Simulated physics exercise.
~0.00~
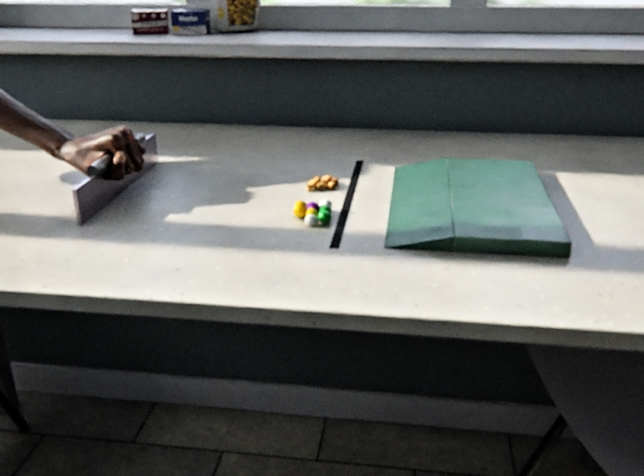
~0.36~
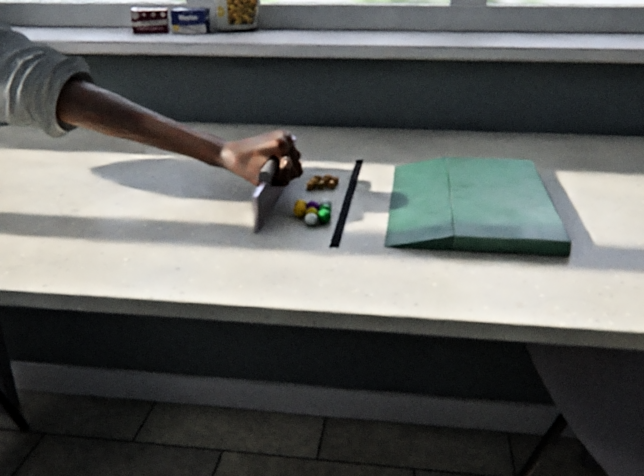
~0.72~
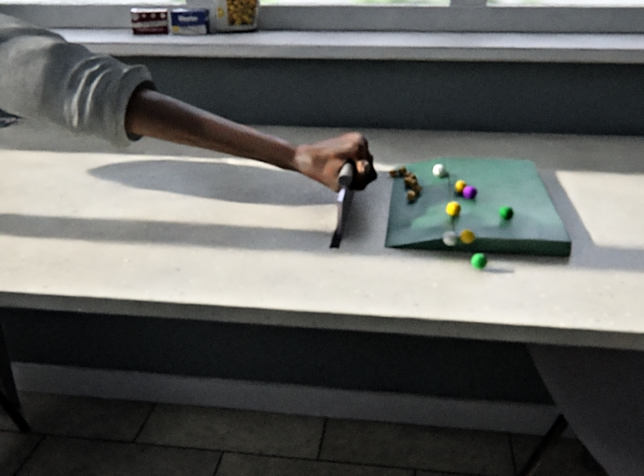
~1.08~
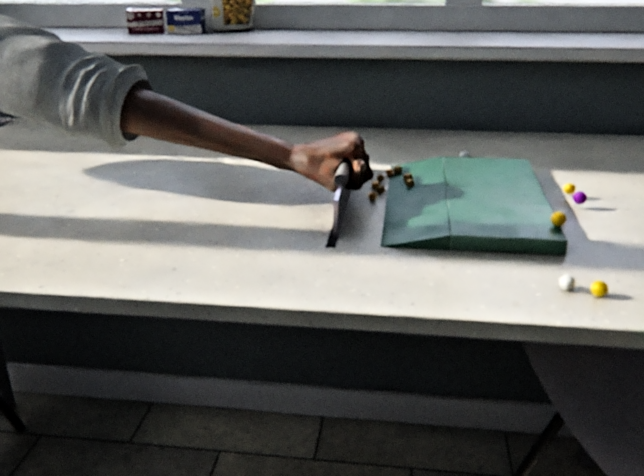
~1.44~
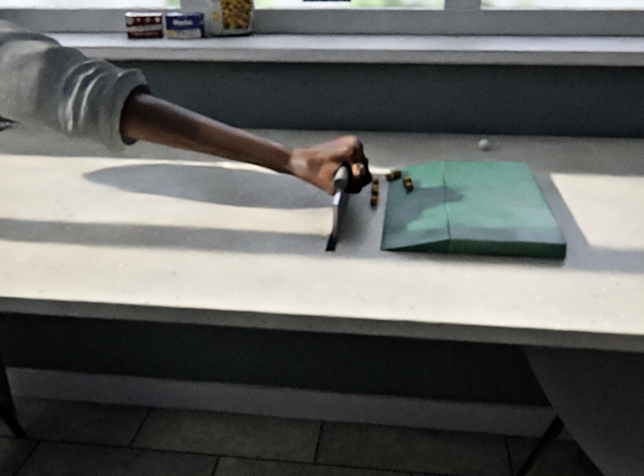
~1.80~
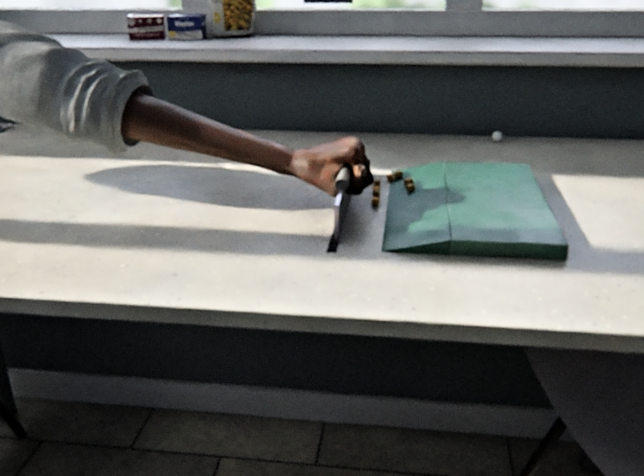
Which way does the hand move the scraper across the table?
The hand moves the scraper to the right, toward the black tape and the green ramp.
